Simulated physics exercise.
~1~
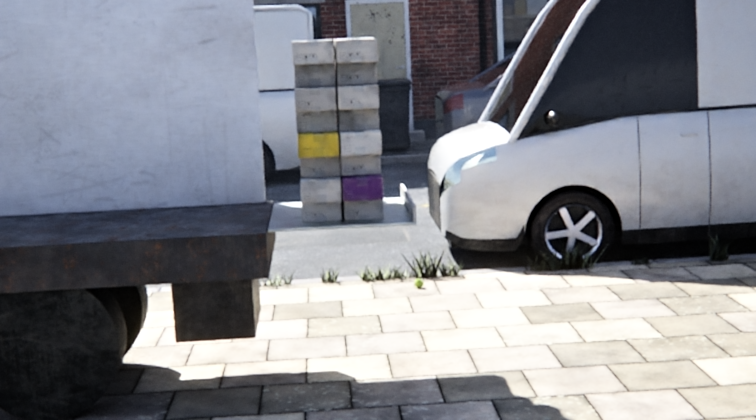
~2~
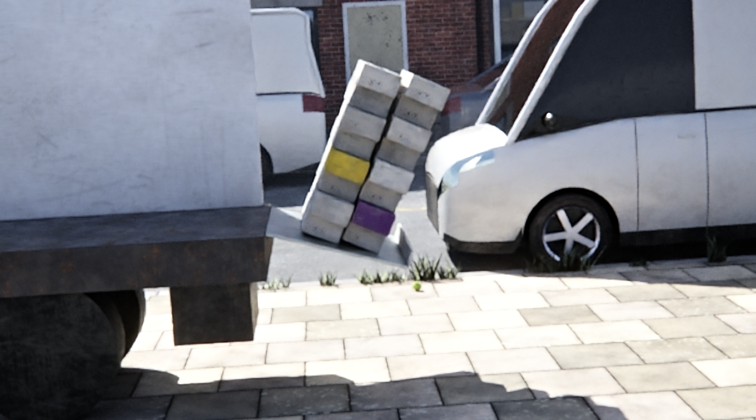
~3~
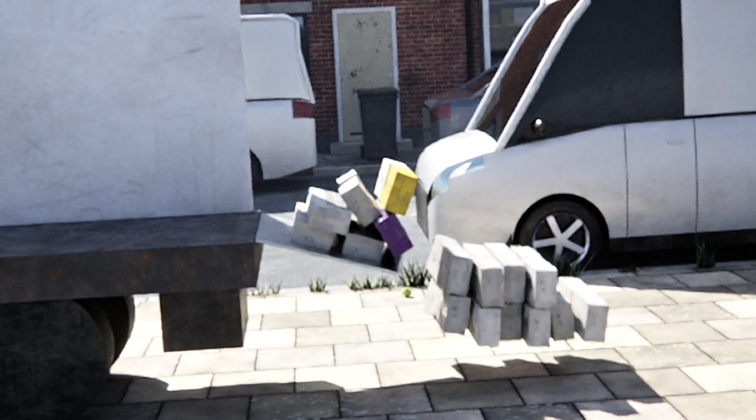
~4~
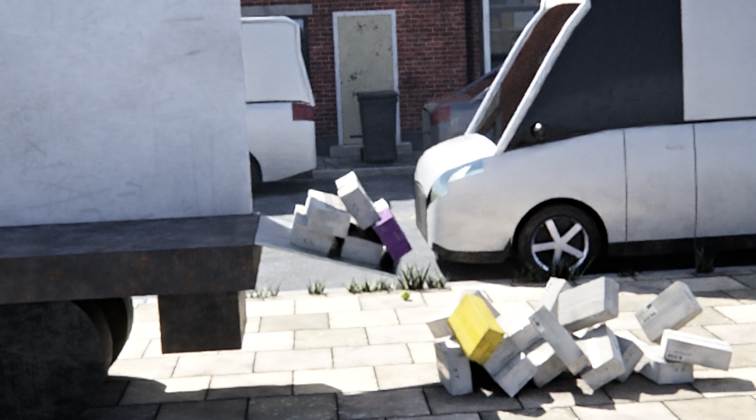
The footage shows a stack of grey blocks, one yellow and one purple, standing on a platform between parked vehicles, then leaning right and collapsing. Most blocks, including the yellow one, end scattered on the paving, while the purple one stays tilted among a few others behind.
